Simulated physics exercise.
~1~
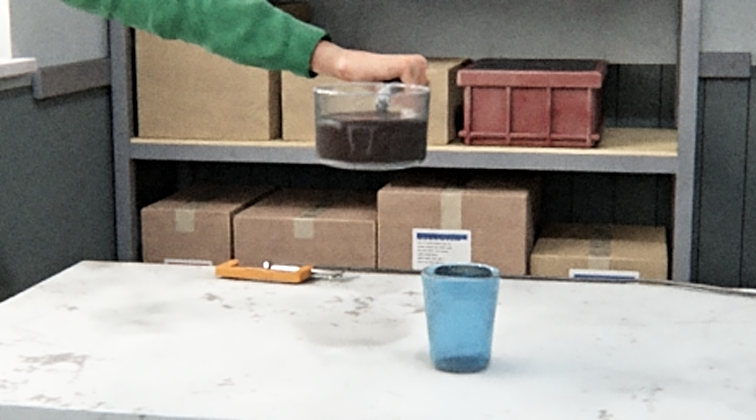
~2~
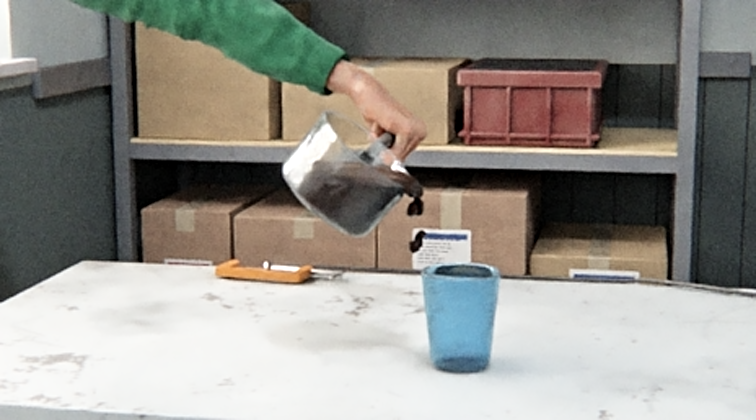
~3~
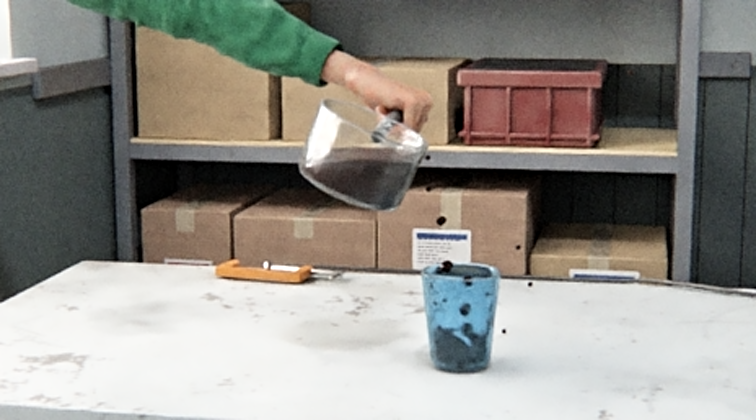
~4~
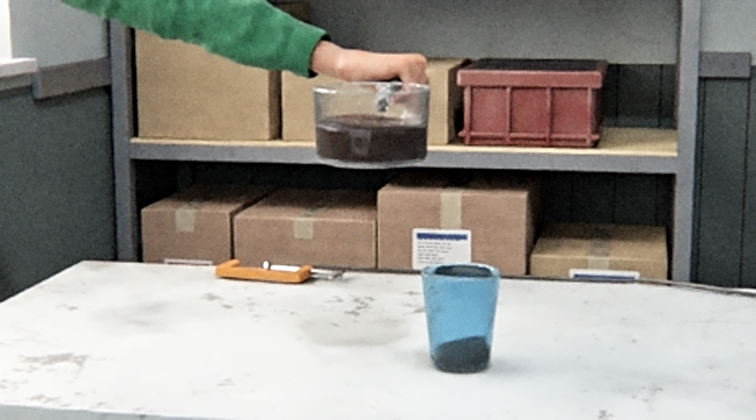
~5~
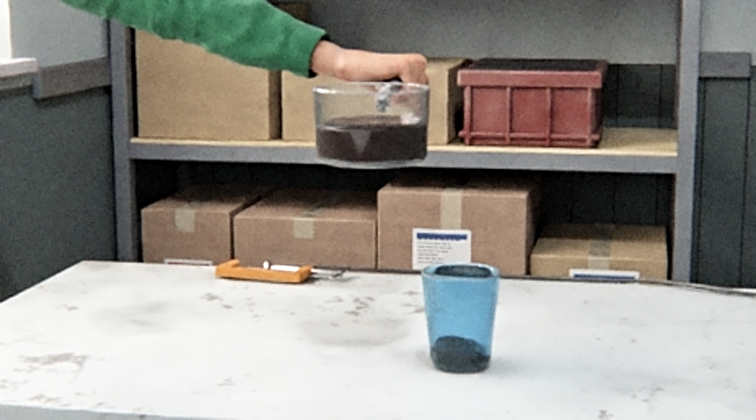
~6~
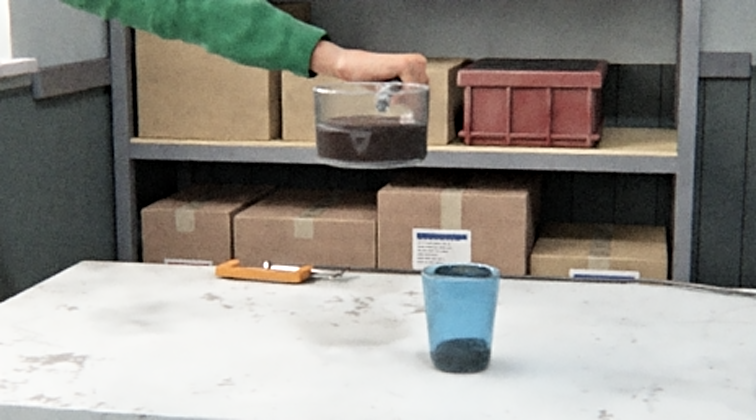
At the start, a hand in a green sleeve holds a small clear pot of dark coffee above a pale, marbled table, with an empty blue tumbler standing lower down to the right. The hand tips the pot to the right, and dark blobs of coffee drop from its lip toward the tumbler. As the pot begins to swing back, coffee splashes about inside the tumbler and a few drops scatter around its rim. The hand brings the pot level again, still holding plenty of coffee. At the end, a shallow dark layer settles in the bottom of the tumbler.
